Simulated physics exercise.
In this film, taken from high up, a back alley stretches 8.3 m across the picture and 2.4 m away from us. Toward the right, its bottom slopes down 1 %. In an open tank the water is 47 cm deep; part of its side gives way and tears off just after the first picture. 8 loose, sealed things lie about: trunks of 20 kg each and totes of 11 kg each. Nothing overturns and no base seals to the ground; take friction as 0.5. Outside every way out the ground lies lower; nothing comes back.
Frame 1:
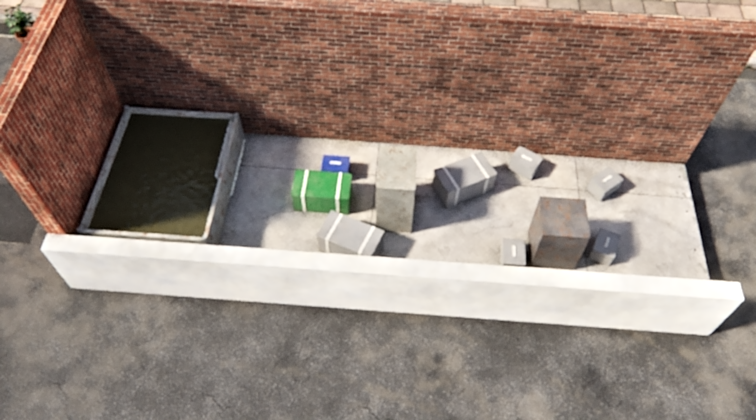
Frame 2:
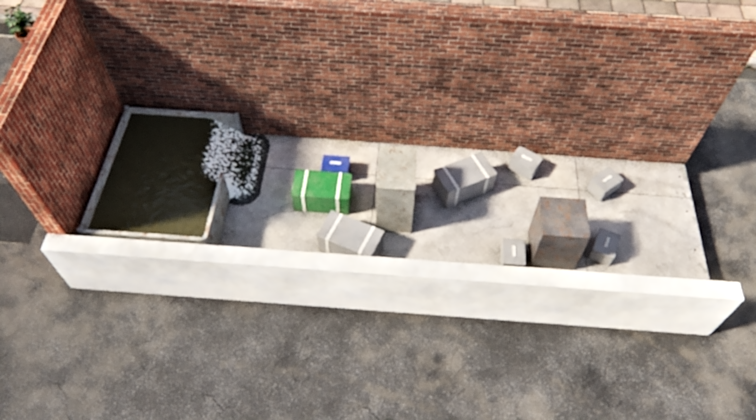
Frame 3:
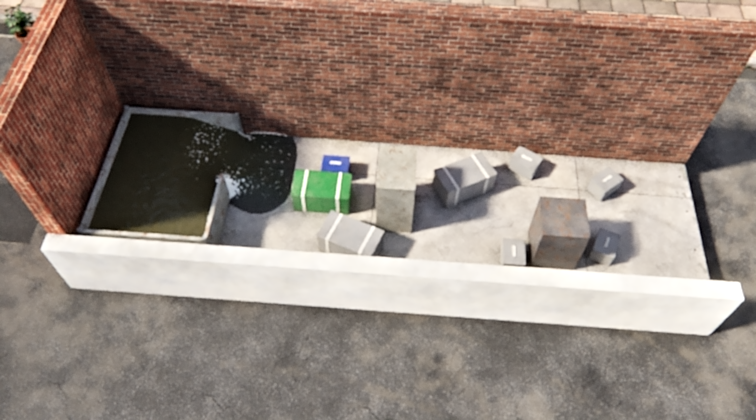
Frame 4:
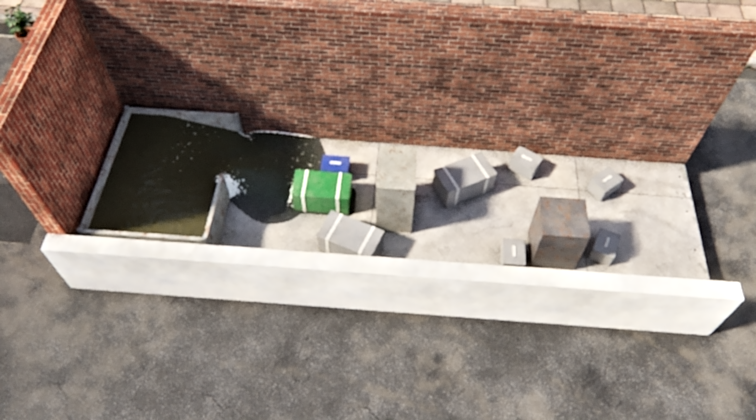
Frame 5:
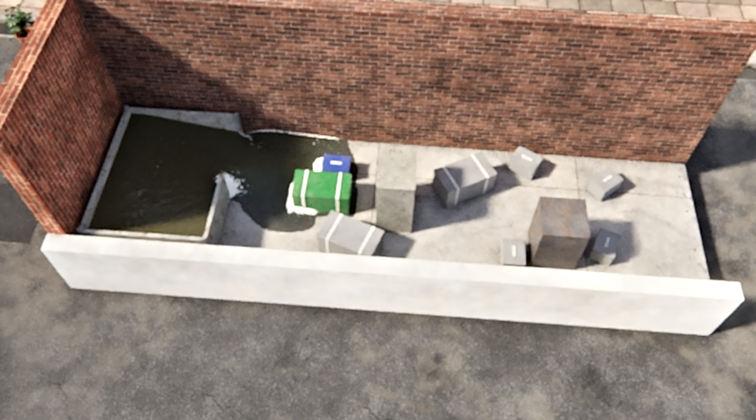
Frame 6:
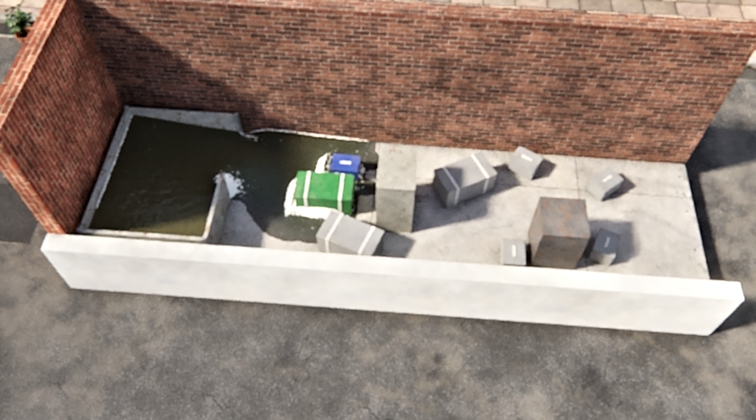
A walled alley with a tank whose side breaks open, dark water spreading right around a green trunk and nudging a blue tote.
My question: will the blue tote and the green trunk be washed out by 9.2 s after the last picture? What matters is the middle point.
In order: The blue tote exits, the green trunk does not exit.
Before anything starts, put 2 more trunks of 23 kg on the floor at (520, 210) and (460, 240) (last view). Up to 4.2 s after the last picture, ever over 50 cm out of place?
Going in order, that's too far and then not that far.
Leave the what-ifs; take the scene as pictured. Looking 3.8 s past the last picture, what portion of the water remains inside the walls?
86 %.
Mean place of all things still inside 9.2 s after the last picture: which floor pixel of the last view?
They're centred close to (505, 249).
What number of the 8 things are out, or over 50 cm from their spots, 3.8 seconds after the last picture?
By my reckoning, 5.
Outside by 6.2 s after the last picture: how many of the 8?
The count is 3.
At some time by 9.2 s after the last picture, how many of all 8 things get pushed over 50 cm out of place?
That adds up to 6.
Then, 1.2 s after the last picture the blue tote is near (486, 158), 2.2 m from its start, afloat; the green trunk is near (344, 213), 0.6 m from its start, afloat; 0 of 8 are out; 2 afloat.
Then, 3.8 s after the last picture the blue tote has gone out; the green trunk is near (333, 218), 0.6 m from its start, afloat; 3 of 8 are out; 2 afloat.
Then, 6.2 s after the last picture the blue tote has gone out; the green trunk is near (289, 220), 0.7 m from its start, afloat; 3 of 8 are out; 1 afloat.
Then, 9.2 s after the last picture the blue tote has gone out; the green trunk is near (285, 225), 0.8 m from its start, aground; 3 of 8 are out; 0 afloat.
